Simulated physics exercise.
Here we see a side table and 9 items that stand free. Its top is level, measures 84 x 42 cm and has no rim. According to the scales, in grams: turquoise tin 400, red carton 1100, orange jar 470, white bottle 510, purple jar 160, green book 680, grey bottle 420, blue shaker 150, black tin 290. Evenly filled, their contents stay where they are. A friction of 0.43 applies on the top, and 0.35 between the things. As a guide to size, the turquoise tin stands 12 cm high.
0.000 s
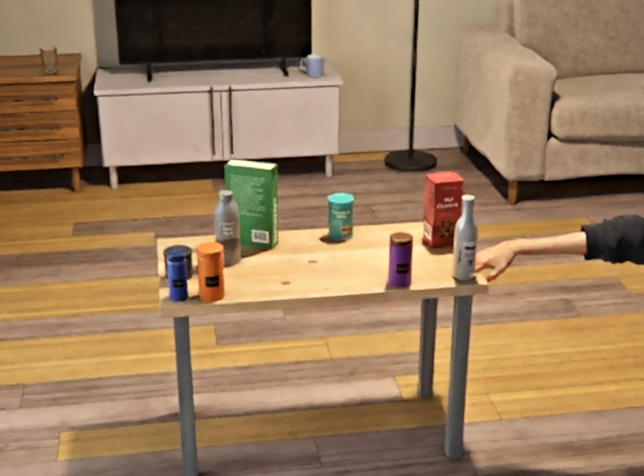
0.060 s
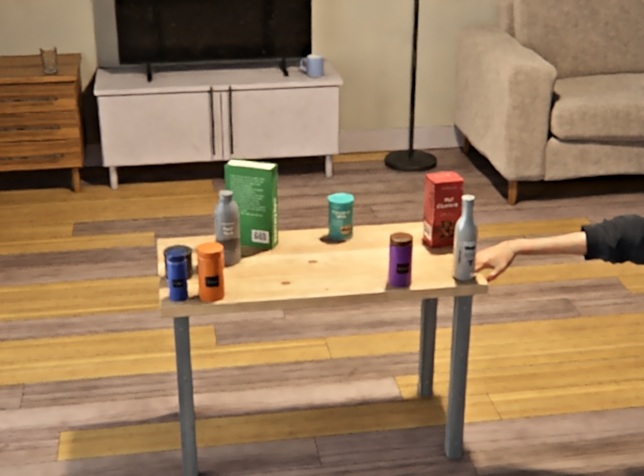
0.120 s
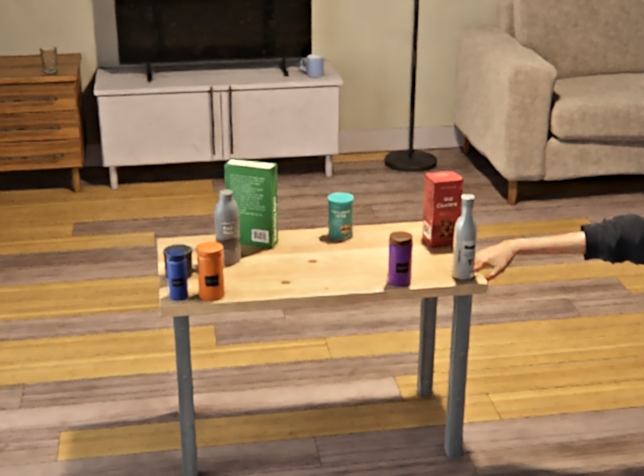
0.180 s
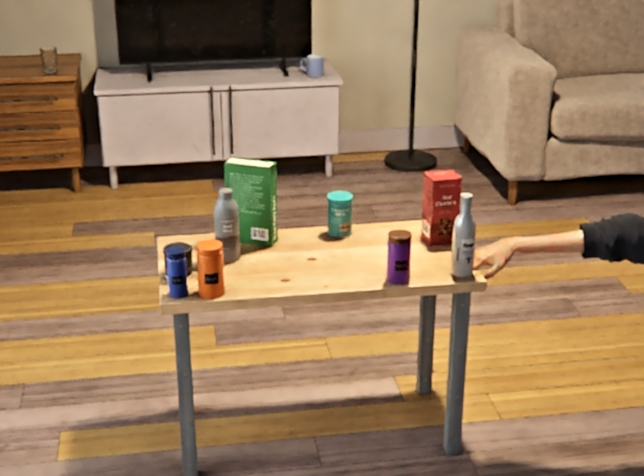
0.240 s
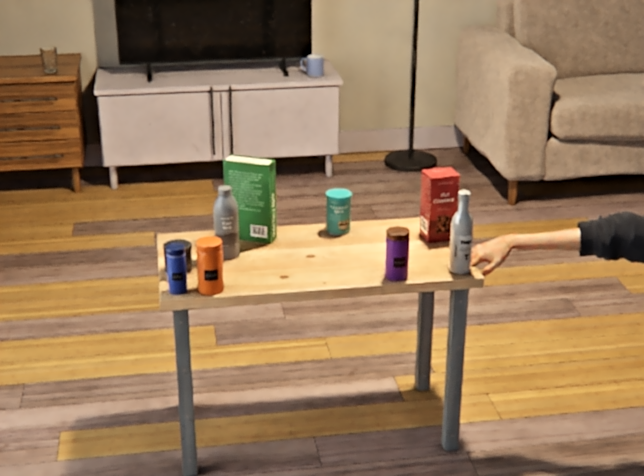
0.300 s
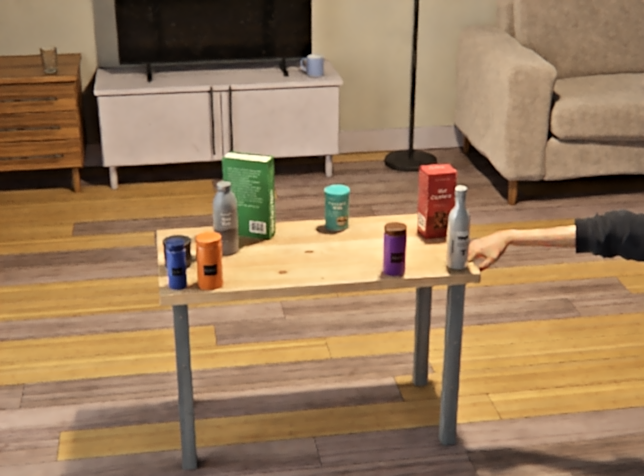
In a living room, a hand at the right end of a small wooden table crowded with bottles, jars and boxes slowly pushed it slightly back and to the left, and everything on top moved along with it.
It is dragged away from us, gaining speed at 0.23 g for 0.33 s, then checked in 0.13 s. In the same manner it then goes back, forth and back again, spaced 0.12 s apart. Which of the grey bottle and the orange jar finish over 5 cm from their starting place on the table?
Grey bottle: Over 5 cm away; orange jar: Within 5 cm.
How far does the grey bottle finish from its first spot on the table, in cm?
Roughly 16 cm.
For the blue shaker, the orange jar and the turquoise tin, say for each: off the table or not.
Final state - the blue shaker ends out of bounds; the orange jar stays within bounds; the turquoise tin stays within bounds.
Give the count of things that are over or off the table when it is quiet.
The count comes out at 5.
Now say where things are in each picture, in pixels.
Grey bottle (227, 227); orange jar (211, 272), in the first picture.
White bottle (466, 237); purple jar (401, 259), in the second picture.
Green book (252, 204); blue shaker (177, 274), in the third picture.
Table 2 cm from its start; turquoise tin (340, 215), in the fourth picture.
Table 4 cm from its start; red carton (439, 205); white bottle (462, 231), in the fifth picture.
Table 6 cm from its start; grey bottle (225, 218); orange jar (209, 261), in the sixth picture.
Around 1.00 s, table 3 cm from its start; red carton and green book now off the table; grey bottle on its side near (223, 223); orange jar shifted 2 cm near (210, 264).
Around 1.70 s, table 17 cm from its start; blue shaker now off the table; grey bottle on its side near (219, 204); white bottle on its side.
Finally (4.6 s), off the table, red carton, white bottle, green book and blue shaker; on their side or leaning hard on the table, grey bottle; the other 4 still in place (within 5 cm). In the last view, grey bottle near (223, 229), orange jar near (211, 272).
